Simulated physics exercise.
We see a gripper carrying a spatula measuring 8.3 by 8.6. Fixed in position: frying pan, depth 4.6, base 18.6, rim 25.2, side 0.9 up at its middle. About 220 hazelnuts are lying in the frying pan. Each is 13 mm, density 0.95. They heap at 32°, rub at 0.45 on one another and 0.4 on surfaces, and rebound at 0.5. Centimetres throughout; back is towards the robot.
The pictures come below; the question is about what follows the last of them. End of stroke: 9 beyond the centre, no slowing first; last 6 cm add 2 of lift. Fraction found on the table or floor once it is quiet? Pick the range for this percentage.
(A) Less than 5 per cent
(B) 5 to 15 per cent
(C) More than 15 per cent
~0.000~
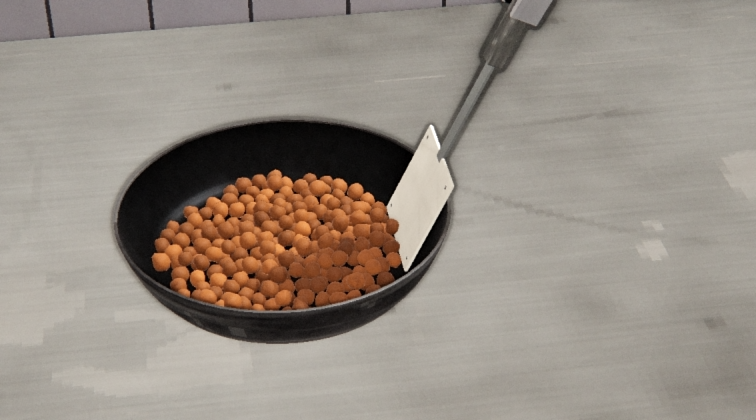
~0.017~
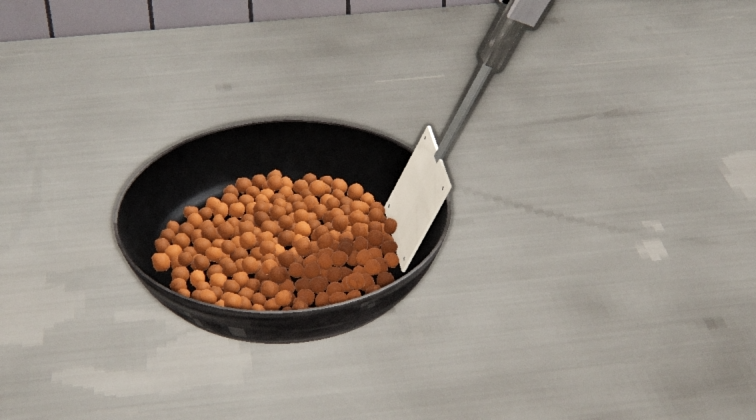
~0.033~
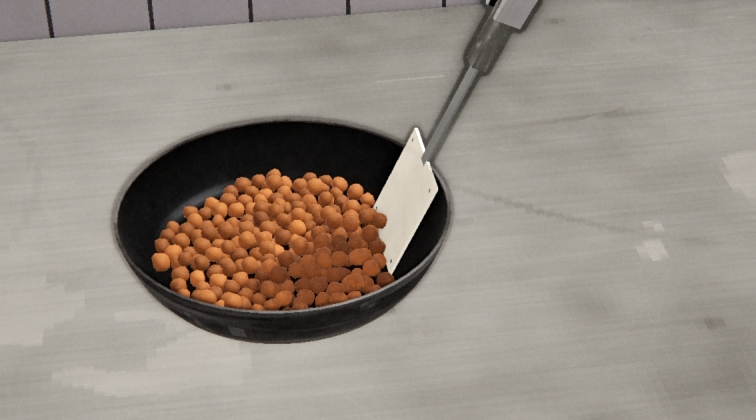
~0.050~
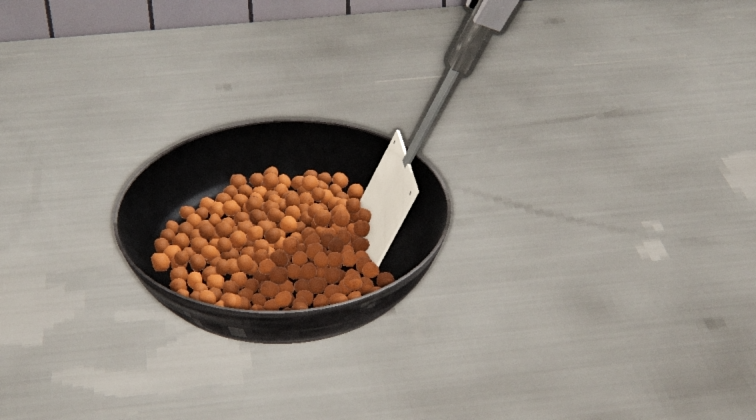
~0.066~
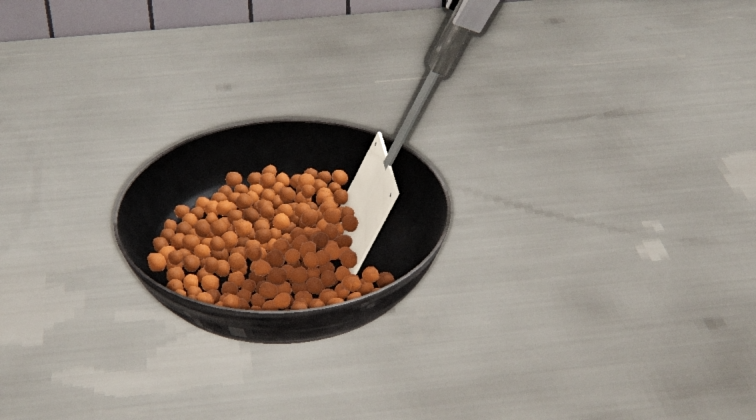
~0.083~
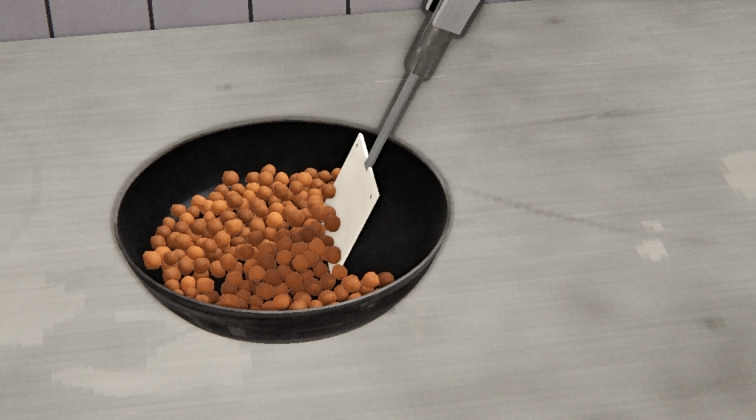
More than 15 per cent (C).
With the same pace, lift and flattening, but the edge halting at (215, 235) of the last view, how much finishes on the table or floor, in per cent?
Roughly 0 per cent, I'd say.
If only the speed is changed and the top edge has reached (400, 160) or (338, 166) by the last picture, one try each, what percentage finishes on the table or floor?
Try one roughly 10 per cent; try two roughly 25 per cent.
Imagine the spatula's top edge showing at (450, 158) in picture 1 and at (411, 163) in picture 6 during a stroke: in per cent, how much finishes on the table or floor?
Off the vessel, on the table or floor: Some 5 percent.
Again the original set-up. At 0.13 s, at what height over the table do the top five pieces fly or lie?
I'd say close to 5 cm on average.
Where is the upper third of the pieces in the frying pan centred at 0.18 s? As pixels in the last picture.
It is centred at about (196, 230).
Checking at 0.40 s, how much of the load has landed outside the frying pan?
It comes to some 10 in a hundred.
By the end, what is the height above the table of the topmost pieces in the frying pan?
Some 4.5 cm above the table.
By 0.13 s, sloping 65°, highest piece 5 above the table; 217 in the frying pan.
By 0.18 s, sloping 65°, highest piece 6 above the table; 217 in the frying pan.
By 0.40 s, sloping 65°, highest piece 15 above the table; 170 in the frying pan, 26 on the table or floor, 21 on the blade or in flight.
By 1.45 s, sloping 65°, highest piece 4 above the table; 170 in the frying pan, 47 on the table or floor.
Final count, 170 in the frying pan, 47 on the table or floor. That is 22 % on the table or floor.
